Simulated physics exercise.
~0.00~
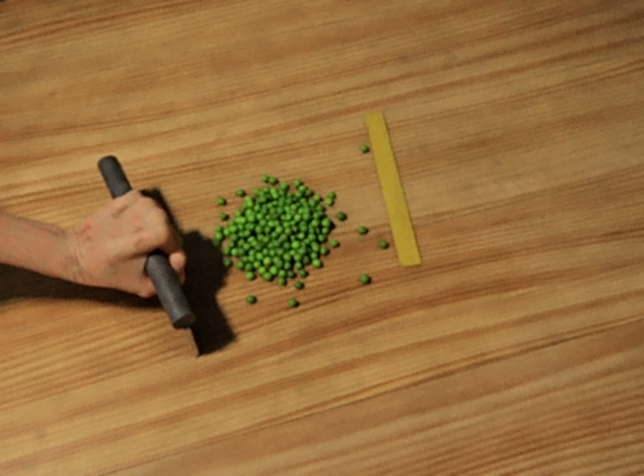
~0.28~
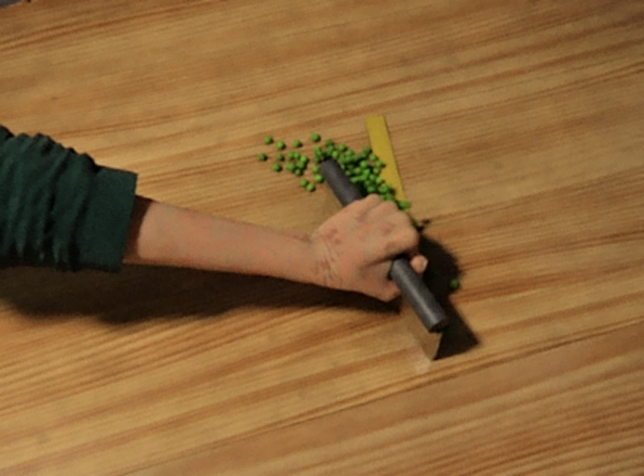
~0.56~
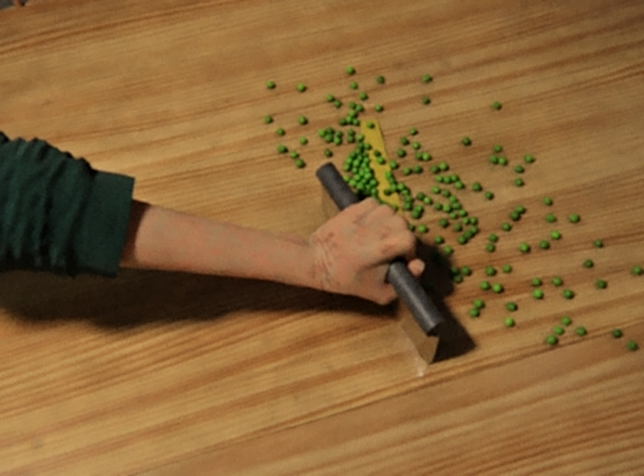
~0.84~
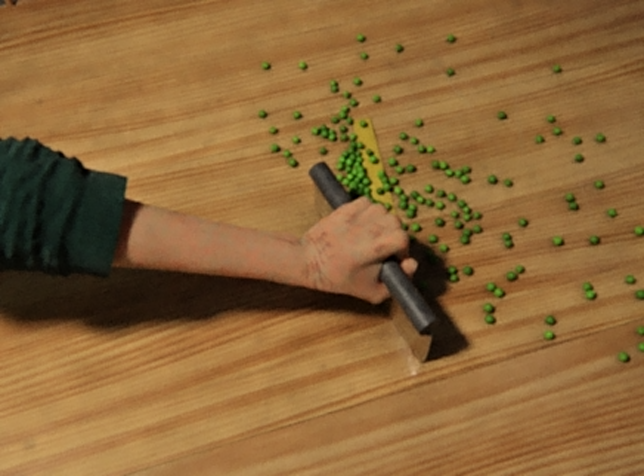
On a wooden tabletop, a hand in a dark green sleeve pushed a pile of green peas rightward with a scraper towards a fixed yellow strip, then stopped; many peas scattered beyond it, while others stayed clustered around the strip.
